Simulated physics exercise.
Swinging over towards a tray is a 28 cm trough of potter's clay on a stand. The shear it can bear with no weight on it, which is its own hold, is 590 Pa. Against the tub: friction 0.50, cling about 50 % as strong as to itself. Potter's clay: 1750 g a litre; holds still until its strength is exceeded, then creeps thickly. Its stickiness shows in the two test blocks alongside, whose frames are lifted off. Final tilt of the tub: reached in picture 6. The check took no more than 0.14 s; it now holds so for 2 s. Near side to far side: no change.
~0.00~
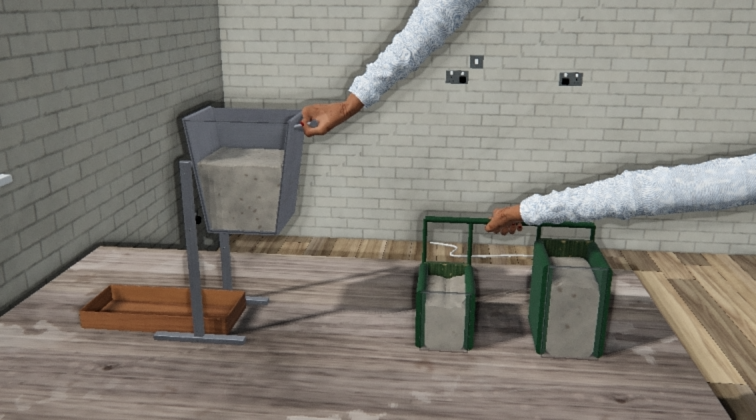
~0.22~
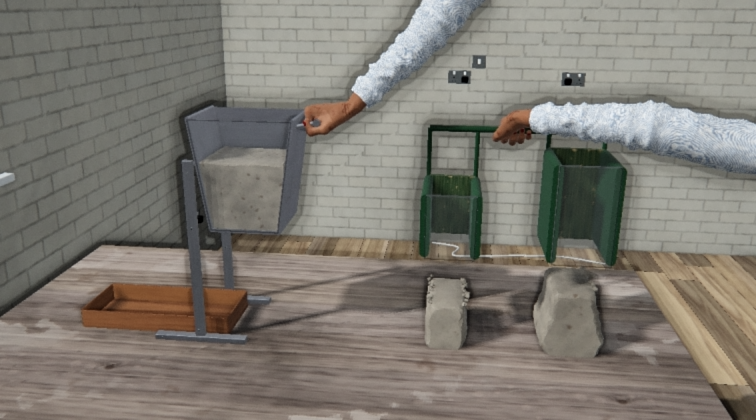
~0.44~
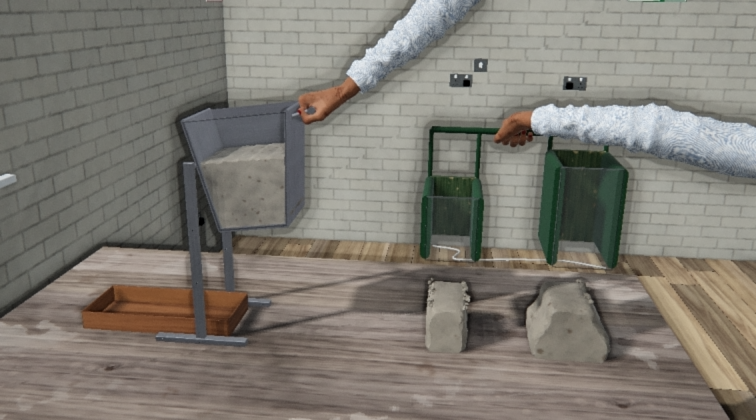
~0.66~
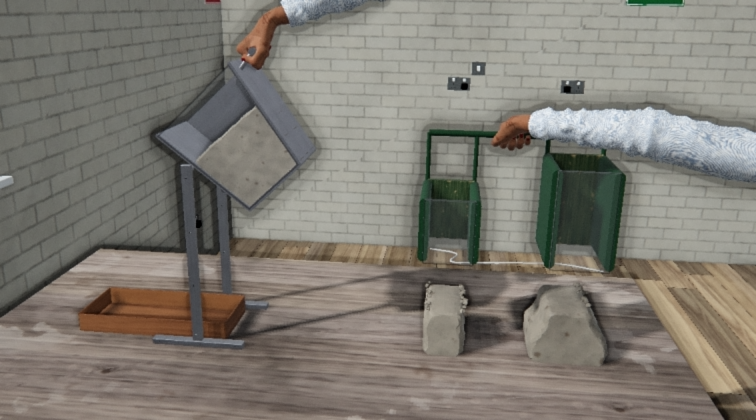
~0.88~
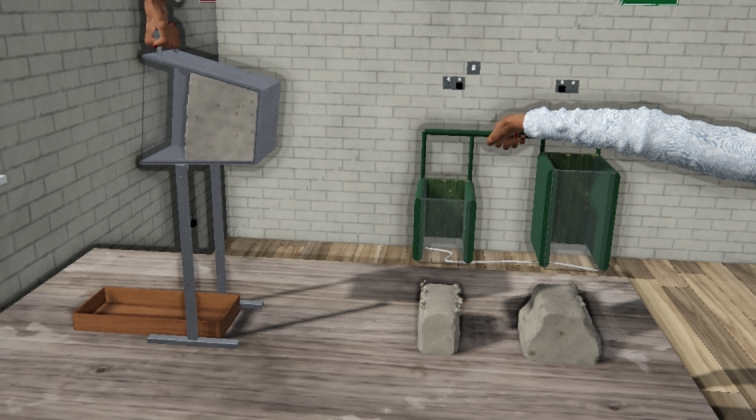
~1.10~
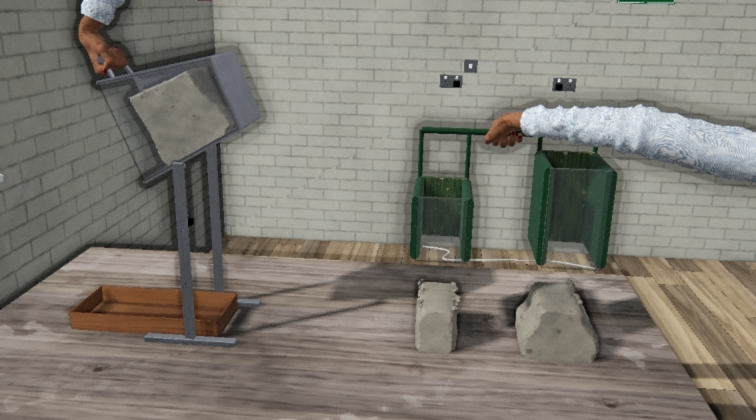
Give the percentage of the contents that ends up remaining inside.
I would say roughly 0 per cent remains inside.
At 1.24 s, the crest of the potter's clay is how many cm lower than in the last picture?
Around 10 cm below its level in the last picture.
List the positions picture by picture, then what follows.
In the first frame, handle-side rim at (287, 122), tilt 0 degrees; top of the potter's clay at (204, 163); blocks stand 13 cm, 20 cm (left to right).
In the second frame, handle-side rim at (290, 122), tilt 0 degrees; top of the potter's clay at (206, 162); blocks stand 13 cm, 17 cm (left to right).
In the third frame, handle-side rim at (284, 111), tilt 7 degrees; top of the potter's clay at (278, 157); blocks stand 13 cm, 15 cm (left to right).
In the fourth frame, handle-side rim at (227, 65), tilt 43 degrees; top of the potter's clay at (252, 109); blocks stand 13 cm, 15 cm (left to right).
In the fifth frame, handle-side rim at (144, 59), tilt 84 degrees; top of the potter's clay at (195, 75); blocks stand 13 cm, 15 cm (left to right).
In the sixth frame, handle-side rim at (99, 85), tilt 111 degrees; top of the potter's clay at (187, 73); blocks stand 13 cm, 15 cm (left to right).
After 1.24 s, the tub is at 111 degrees and holds 76 %.
After 1.41 s, the tub is at 111 degrees and holds 27 %.
After 1.58 s, the tub is at 111 degrees and holds 0 %.
After 1.75 s, the tub is at 111 degrees and holds 0 %.
After 3.10 s, at the end, the tub is at 111 degrees and holds 0 %.
